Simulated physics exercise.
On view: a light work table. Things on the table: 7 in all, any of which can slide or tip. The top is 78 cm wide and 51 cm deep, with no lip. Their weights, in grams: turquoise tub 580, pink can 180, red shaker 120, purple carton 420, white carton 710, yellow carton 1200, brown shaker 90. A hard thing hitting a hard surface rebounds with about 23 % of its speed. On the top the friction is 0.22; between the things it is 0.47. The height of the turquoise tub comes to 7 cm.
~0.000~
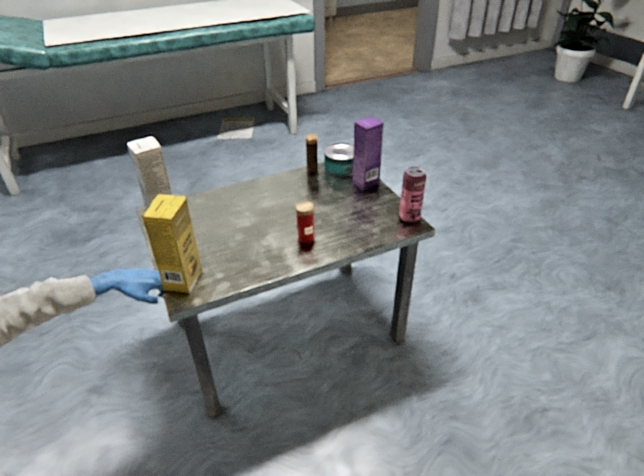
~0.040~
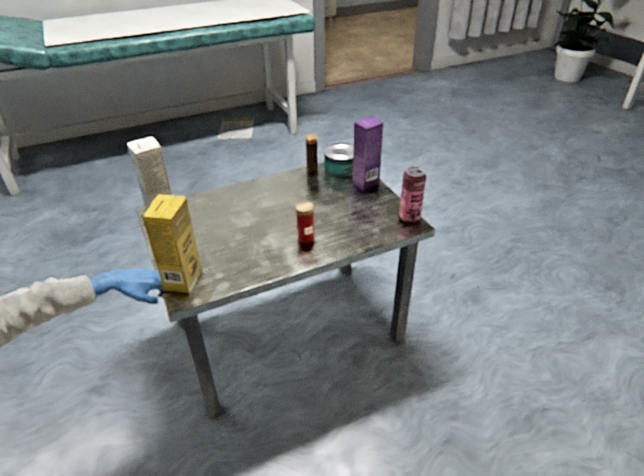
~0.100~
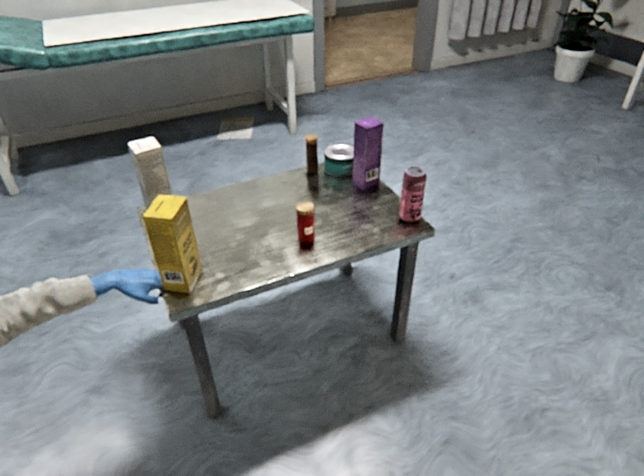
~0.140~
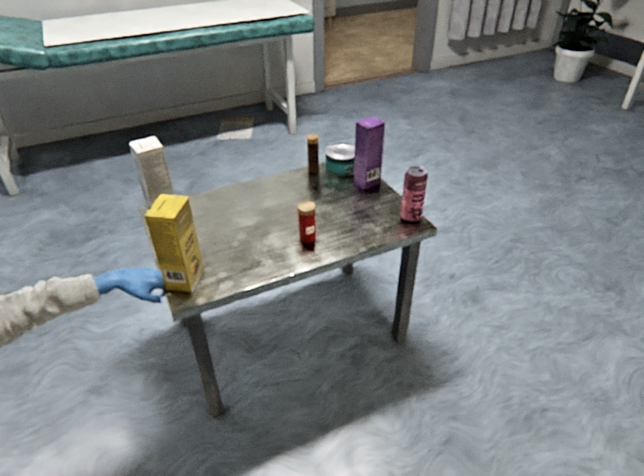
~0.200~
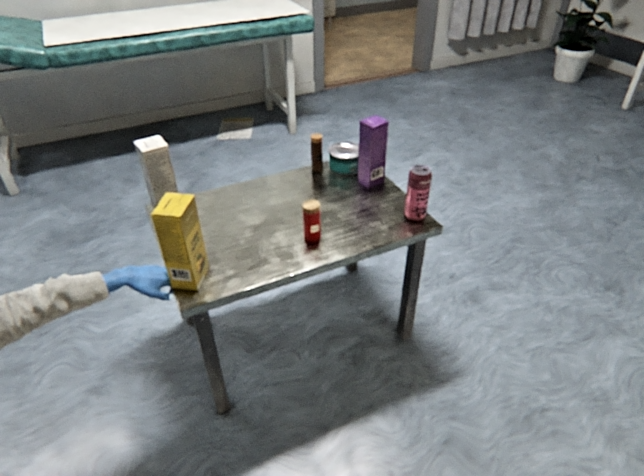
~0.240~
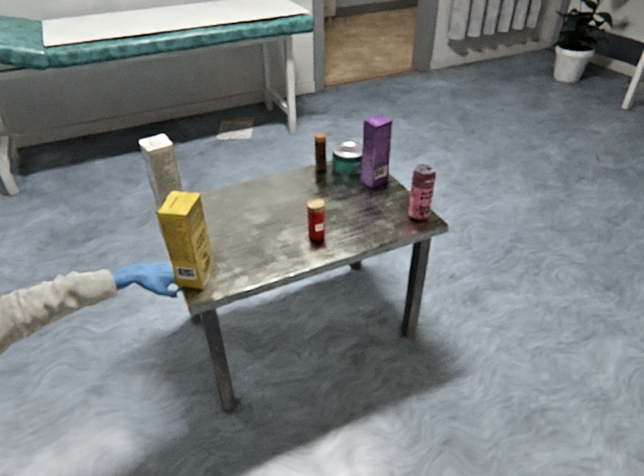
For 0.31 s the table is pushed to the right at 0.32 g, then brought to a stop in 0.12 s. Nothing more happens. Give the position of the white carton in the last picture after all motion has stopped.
The white carton ends near (233, 161).
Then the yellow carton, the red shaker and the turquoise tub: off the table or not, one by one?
Yellow carton: Stays in bounds; red shaker: Stays in bounds; turquoise tub: Stays in bounds.
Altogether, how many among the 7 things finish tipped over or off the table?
1 of them.
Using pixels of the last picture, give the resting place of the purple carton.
You'll see it about at (430, 139) in the last picture.
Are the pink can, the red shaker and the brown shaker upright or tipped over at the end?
Well, the pink can tumbles down, the red shaker holds steady, and the brown shaker holds steady.
Around 0.34 s, table along by 12 cm; white carton shifted 4 cm near (181, 173); yellow carton shifted 4 cm; purple carton shifted 4 cm.
Around 0.54 s, table along by 21 cm.
Around 0.64 s, table along by 21 cm; white carton shifted 3 cm near (229, 162); turquoise tub shifted 3 cm; pink can shifted 3 cm.
Around 1.24 s, table along by 21 cm; pink can now off the table; white carton shifted 4 cm near (233, 161); turquoise tub shifted 4 cm.
Finally (1.5 s), off the table, pink can; the other 6 still in place (within 5 cm). Final places as that camera would see them, white carton near (233, 161).
